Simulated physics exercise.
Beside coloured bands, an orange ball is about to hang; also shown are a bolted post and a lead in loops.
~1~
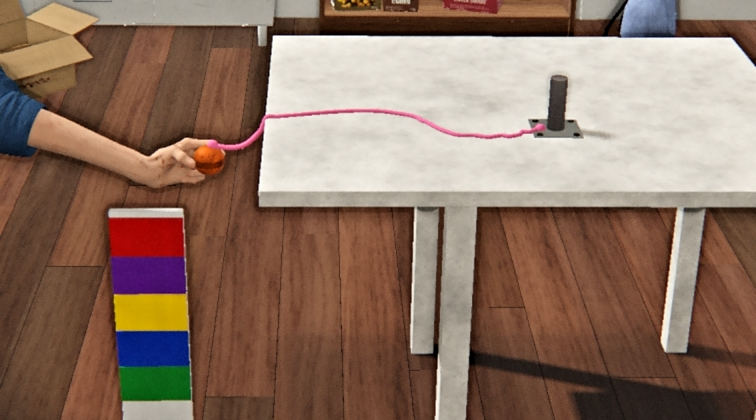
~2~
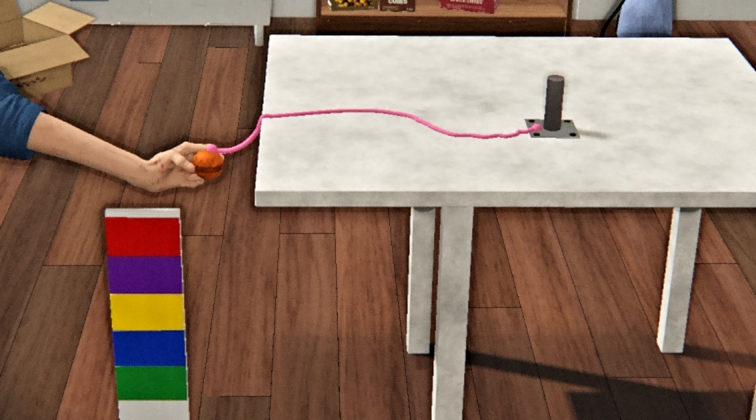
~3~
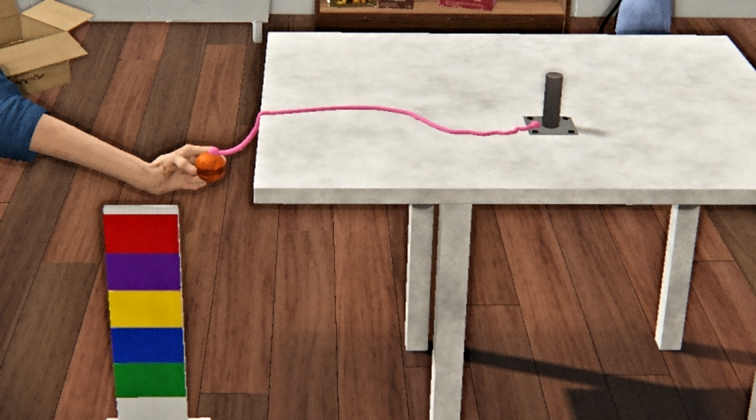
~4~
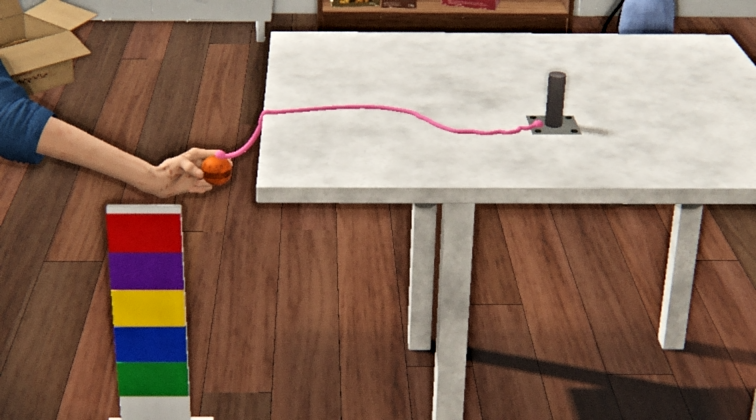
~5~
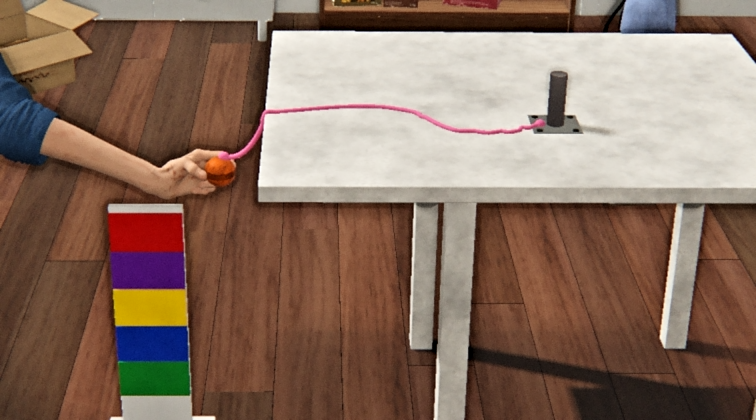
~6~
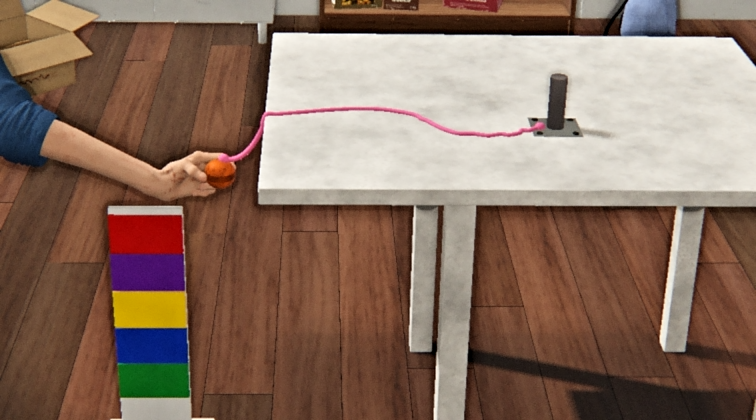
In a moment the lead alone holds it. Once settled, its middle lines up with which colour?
It lines up with the red band.
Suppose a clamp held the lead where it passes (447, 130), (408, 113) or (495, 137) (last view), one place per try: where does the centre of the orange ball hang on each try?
Roughly (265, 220), (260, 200) and (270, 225).
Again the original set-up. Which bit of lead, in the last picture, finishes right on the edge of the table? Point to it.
Pixel (302, 112).
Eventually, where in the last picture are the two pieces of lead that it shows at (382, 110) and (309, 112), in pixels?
They finish at (345, 119) and (271, 117) respectively.
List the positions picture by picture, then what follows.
In the first frame, orange ball (209, 160); red (146, 239); purple (149, 277); yellow (151, 314); blue (153, 350); green (155, 385).
In the second frame, orange ball (208, 164); lead through (517, 134) (451, 135) (398, 114) (332, 112) (266, 118).
In the third frame, orange ball (210, 167).
In the fourth frame, orange ball (217, 170); lead through (518, 131) (453, 131) (399, 110) (333, 108) (267, 115).
In the fifth frame, orange ball (220, 171).
In the sixth frame, orange ball (220, 173); lead through (520, 133) (454, 133) (401, 112) (335, 110) (269, 116).
Soon after, ball near (241, 223); level with red.
After that, ball near (289, 225); level with red.
And then, ball near (277, 233); level with red.
In the end, ball near (270, 234); level with red. The lead holds its middle at red.
